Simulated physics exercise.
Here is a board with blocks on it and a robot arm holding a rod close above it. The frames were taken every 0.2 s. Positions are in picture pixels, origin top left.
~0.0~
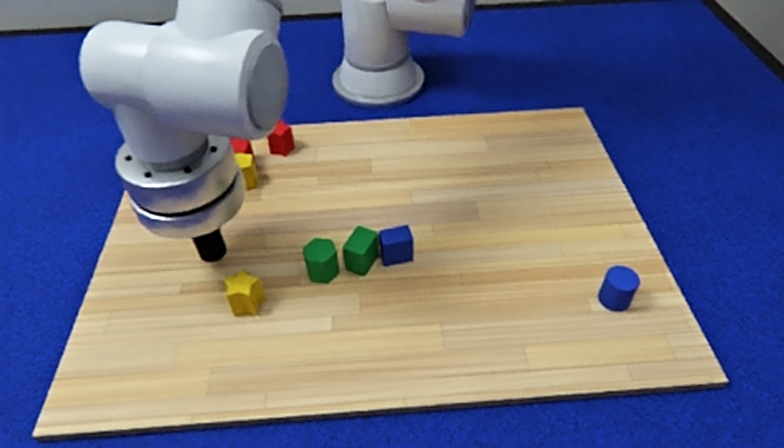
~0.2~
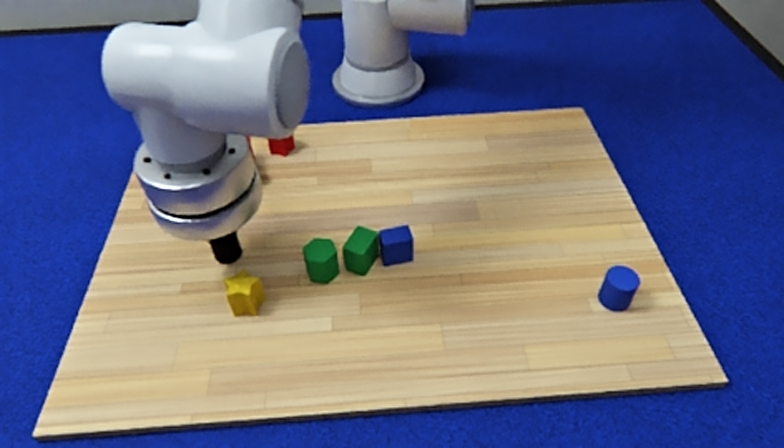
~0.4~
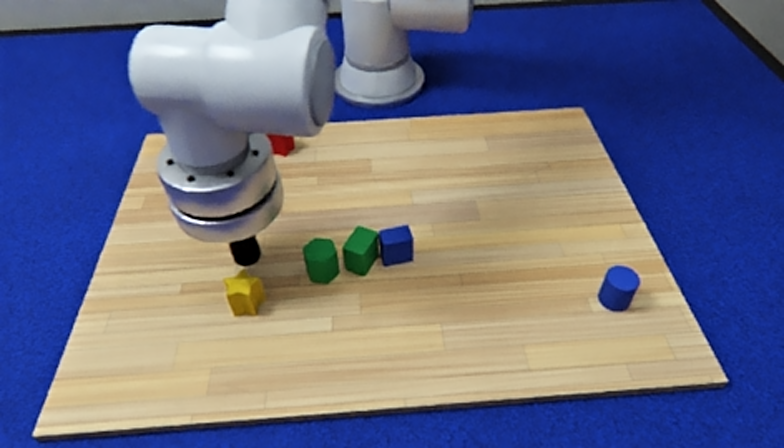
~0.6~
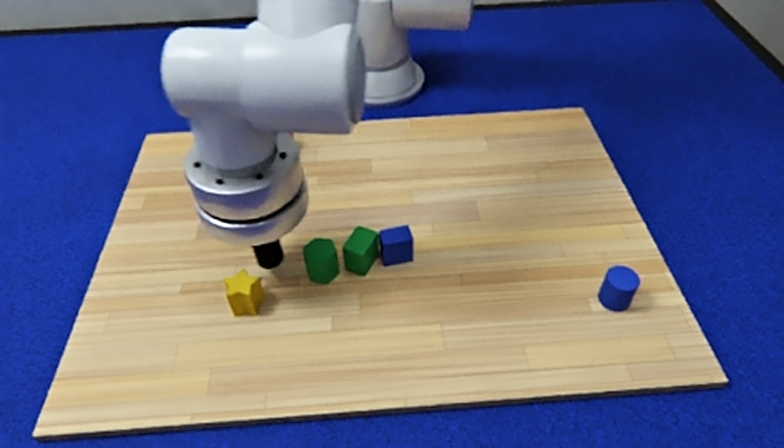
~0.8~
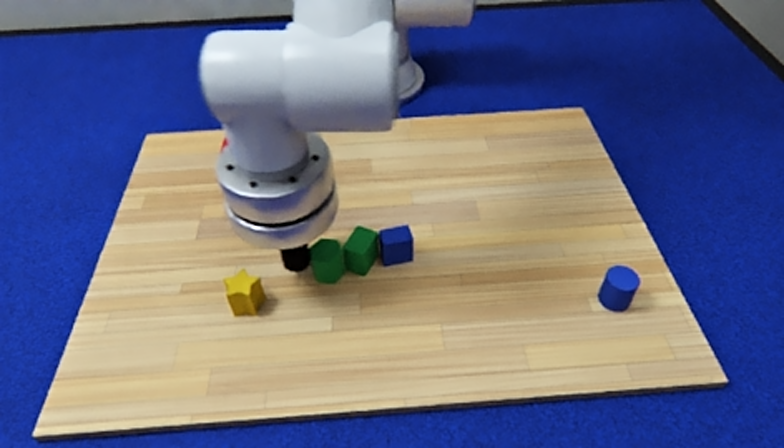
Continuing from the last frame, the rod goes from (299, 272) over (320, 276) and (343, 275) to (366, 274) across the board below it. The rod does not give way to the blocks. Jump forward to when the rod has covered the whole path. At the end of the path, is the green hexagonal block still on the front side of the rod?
Final answer: Yes.
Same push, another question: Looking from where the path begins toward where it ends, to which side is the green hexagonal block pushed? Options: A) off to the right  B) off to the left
The answer is A.
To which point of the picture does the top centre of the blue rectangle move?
The middle of the upper face of the blue rectangle will lie at about (418, 224) in the picture.
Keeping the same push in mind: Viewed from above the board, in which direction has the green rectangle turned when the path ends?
Answer: Anticlockwise.
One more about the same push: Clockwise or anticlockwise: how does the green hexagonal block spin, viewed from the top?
Viewed from above, clockwise.
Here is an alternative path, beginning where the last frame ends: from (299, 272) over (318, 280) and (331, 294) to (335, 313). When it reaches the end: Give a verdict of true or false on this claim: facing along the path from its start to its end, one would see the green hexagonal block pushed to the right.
Verdict: False.
On the path given first. Halfway along, rod at (331, 266); green hexagonal block at (358, 256), turned 30° clockwise; green rectangle at (382, 243), turned 60° anticlockwise; blue rectangle at (406, 229), turned 15° anticlockwise.
At the end, rod at (365, 264); yellow star not moved; green hexagonal block at (390, 263), turned 40° clockwise; green rectangle at (409, 244), turned 90° anticlockwise; blue rectangle at (418, 224), turned 50° anticlockwise.
